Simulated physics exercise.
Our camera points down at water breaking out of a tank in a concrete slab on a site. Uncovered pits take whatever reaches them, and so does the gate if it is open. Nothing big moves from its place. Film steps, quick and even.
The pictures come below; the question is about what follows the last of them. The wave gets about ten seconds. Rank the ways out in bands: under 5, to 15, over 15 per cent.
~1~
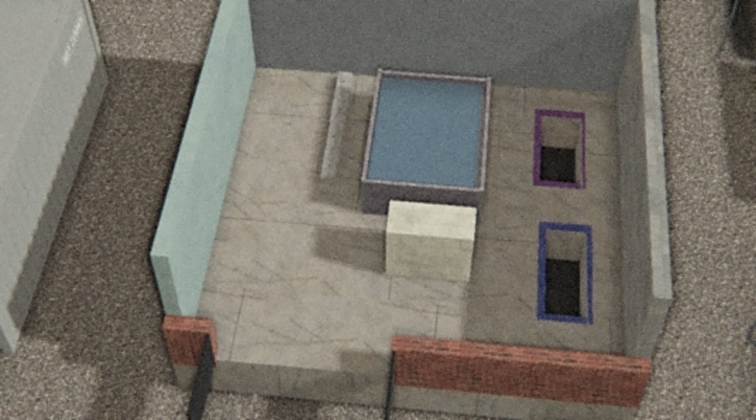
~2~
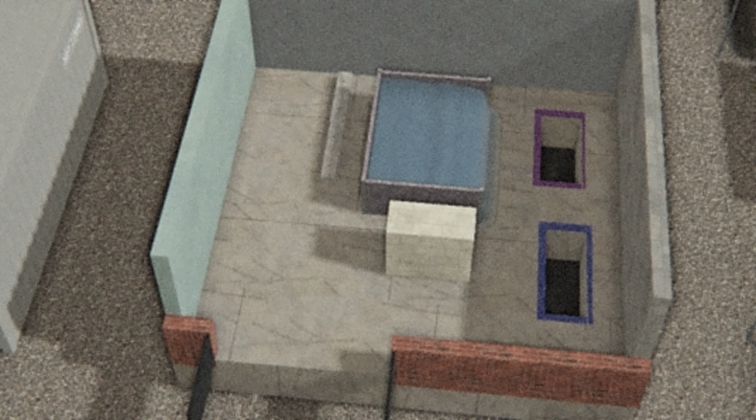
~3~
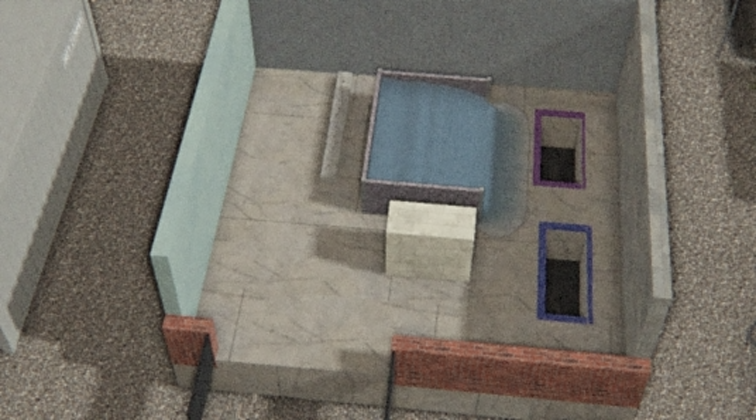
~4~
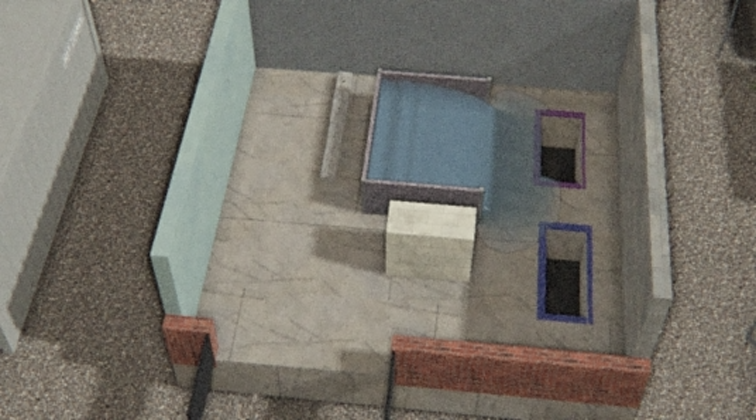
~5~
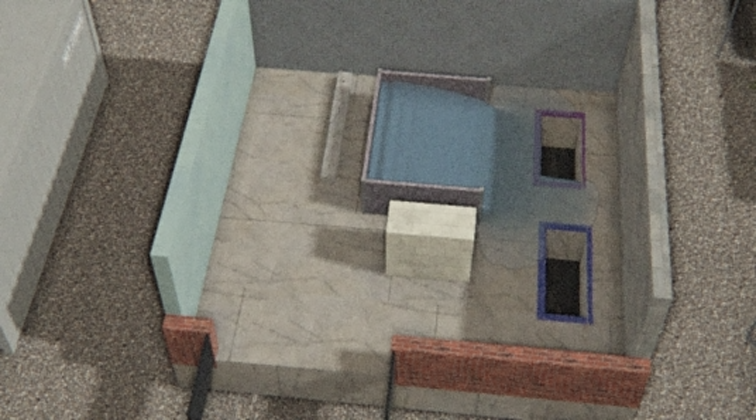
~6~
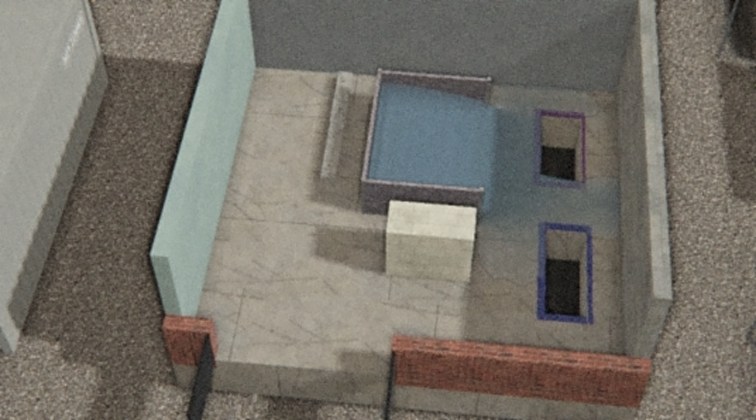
Gate: The bottom band, blue pit: The top band, purple pit: The top band.
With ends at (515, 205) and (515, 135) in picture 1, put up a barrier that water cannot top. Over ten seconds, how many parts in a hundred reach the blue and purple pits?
Approximate split, blue: 35 in a hundred; purple: 30 in a hundred.
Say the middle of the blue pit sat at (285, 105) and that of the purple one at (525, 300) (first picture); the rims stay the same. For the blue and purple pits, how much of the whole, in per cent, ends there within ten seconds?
Percentages by pit: Blue at 6, purple at 35.
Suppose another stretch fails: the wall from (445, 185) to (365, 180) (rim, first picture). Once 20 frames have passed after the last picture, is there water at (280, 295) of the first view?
Lab note: Point recorded as inundated.
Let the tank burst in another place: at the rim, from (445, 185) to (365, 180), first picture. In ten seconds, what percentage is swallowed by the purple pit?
Roughly 4 per cent goes to the purple pit.
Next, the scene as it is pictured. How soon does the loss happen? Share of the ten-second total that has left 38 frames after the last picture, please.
Roughly 90 percent.
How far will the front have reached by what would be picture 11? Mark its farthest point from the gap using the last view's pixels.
I'd go with roughly (613, 299).
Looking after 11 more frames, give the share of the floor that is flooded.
Around 25 percent of it.
A moment on, water covers 20 % of the floor; the gate 0 %, the blue pit 4 %, the purple pit 20 %.
Next, water covers 25 % of the floor; the gate 0 %, the blue pit 9 %, the purple pit 34 %.
Then, water covers 30 % of the floor; the gate 0 %, the blue pit 15 %, the purple pit 48 %.
Later, water covers 45 % of the floor; the gate 0 %, the blue pit 19 %, the purple pit 58 %.
In the end, water covers 30 % of the floor; the gate 0 %, the blue pit 21 %, the purple pit 64 %.
